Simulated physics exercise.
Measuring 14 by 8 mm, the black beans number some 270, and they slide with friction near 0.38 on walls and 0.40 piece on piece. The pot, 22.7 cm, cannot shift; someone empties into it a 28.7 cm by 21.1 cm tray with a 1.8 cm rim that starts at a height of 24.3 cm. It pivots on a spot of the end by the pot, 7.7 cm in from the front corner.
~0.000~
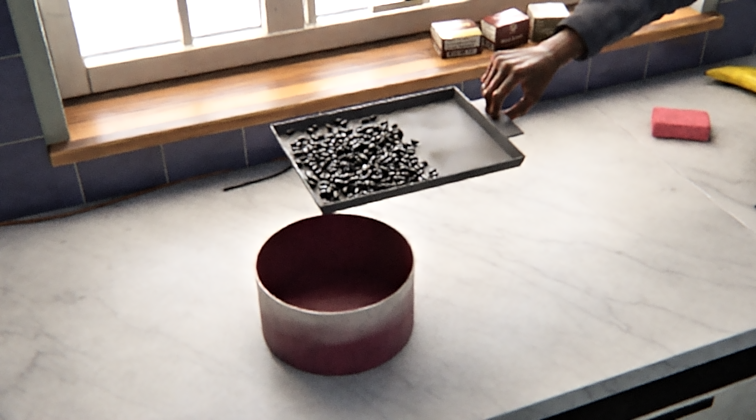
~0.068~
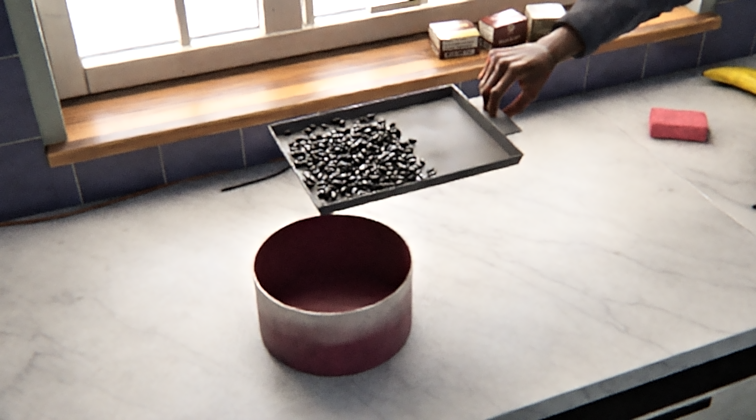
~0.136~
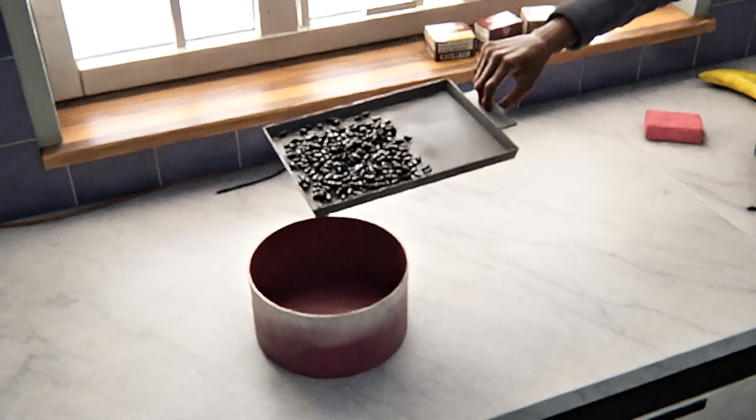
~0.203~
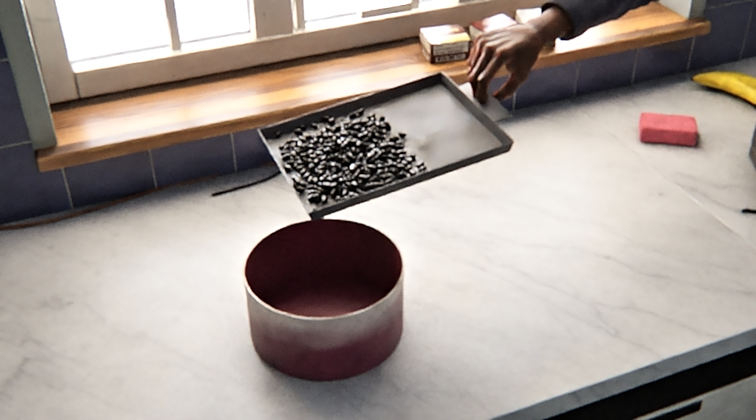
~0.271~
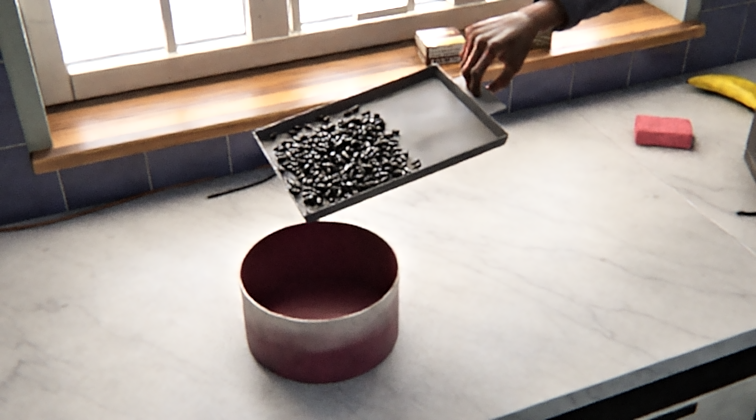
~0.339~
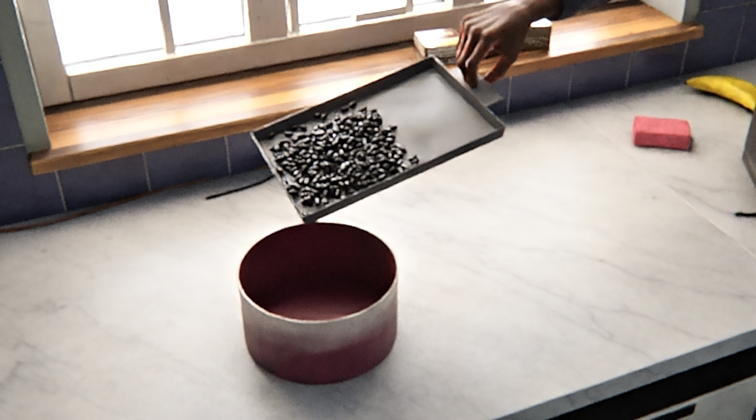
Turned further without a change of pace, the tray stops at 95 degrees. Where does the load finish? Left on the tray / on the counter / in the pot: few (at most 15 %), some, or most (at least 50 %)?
Left on the tray: Few; counter: Some; pot: Most.
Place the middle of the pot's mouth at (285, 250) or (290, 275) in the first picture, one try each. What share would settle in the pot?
Spot one: Some 90 per cent; spot two: Some 95 per cent.
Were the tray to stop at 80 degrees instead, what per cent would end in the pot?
In that case some 65 per cent.
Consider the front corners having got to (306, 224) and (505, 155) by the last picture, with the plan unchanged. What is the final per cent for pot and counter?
You'd end with pot at 95 and counter at 5.
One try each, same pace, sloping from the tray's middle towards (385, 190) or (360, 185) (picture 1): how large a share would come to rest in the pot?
100 and 95 %.
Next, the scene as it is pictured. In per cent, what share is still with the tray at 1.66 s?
I'd put it at roughly 50 per cent.
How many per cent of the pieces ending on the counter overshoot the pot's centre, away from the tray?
About 90 %.
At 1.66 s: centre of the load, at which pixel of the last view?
(269, 198) or thereabouts.
After 1.13 s, tilt 51 degrees; the tray holds 100 %, the pot 0 %.
After 1.66 s, tilt 77 degrees; the tray holds 50 %, the pot 25 %.
After 2.25 s, tilt 95 degrees; the tray holds 0 %, the pot 75 %.
By 3.1 s all is still; tray 0 %, counter 25 %, pot 75 %.
